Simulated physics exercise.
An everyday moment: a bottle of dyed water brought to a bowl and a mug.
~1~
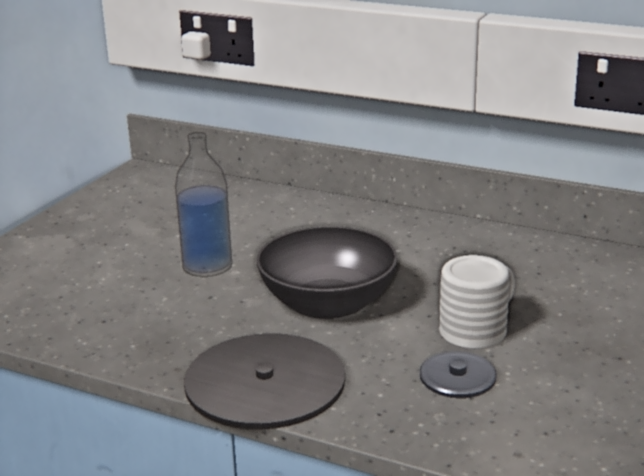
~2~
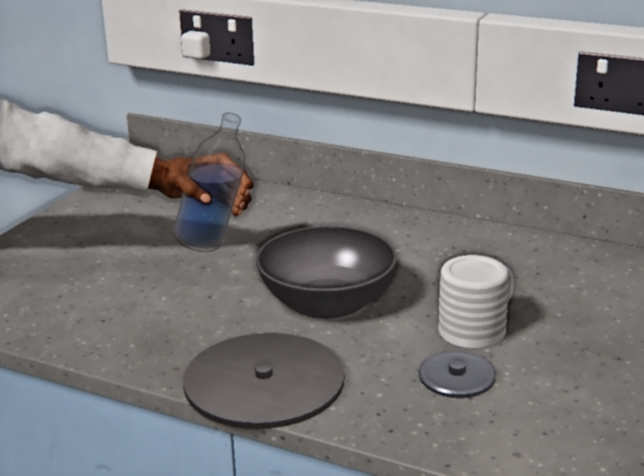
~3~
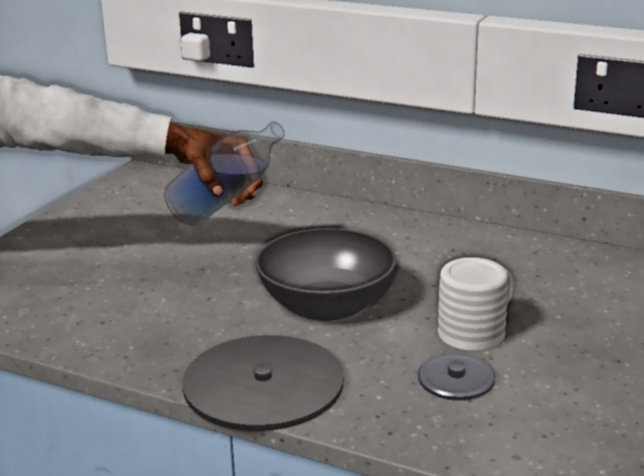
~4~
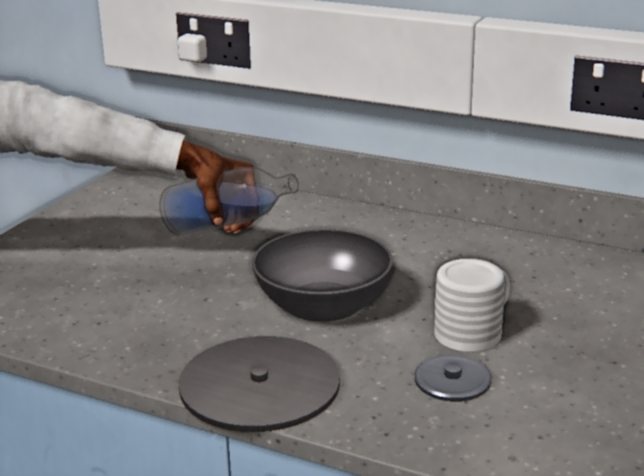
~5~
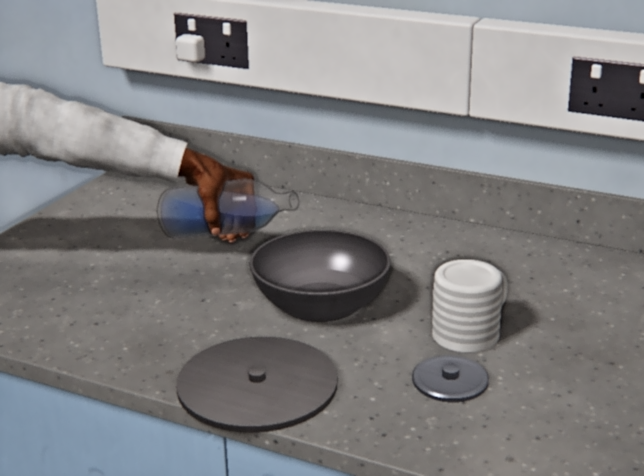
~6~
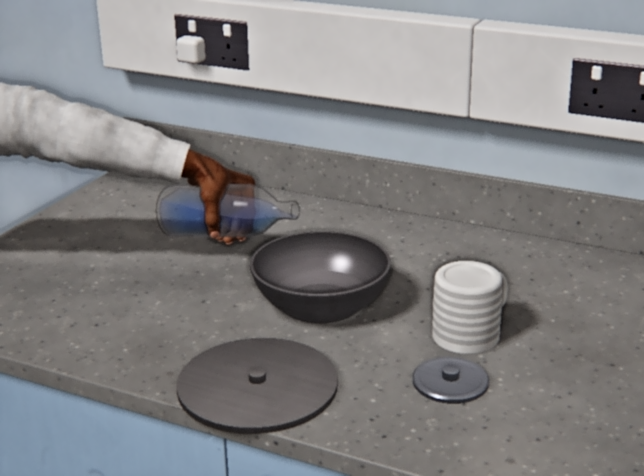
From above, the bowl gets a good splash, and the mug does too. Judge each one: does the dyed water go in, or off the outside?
Outcome: The bowl will let it in; the mug will keep it out.
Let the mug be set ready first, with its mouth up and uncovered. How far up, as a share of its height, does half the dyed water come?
It reaches about 50 percent of its height.
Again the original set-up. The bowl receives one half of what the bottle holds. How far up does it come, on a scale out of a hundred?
About 30 per cent of its height.
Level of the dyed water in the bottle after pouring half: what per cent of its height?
I make it 25 per cent.
A moment on, the dyed water goes into the bowl.
Further on, it runs off the upturned base of the mug.
When it is over, the bowl has its share inside; the mug is empty, in a puddle.
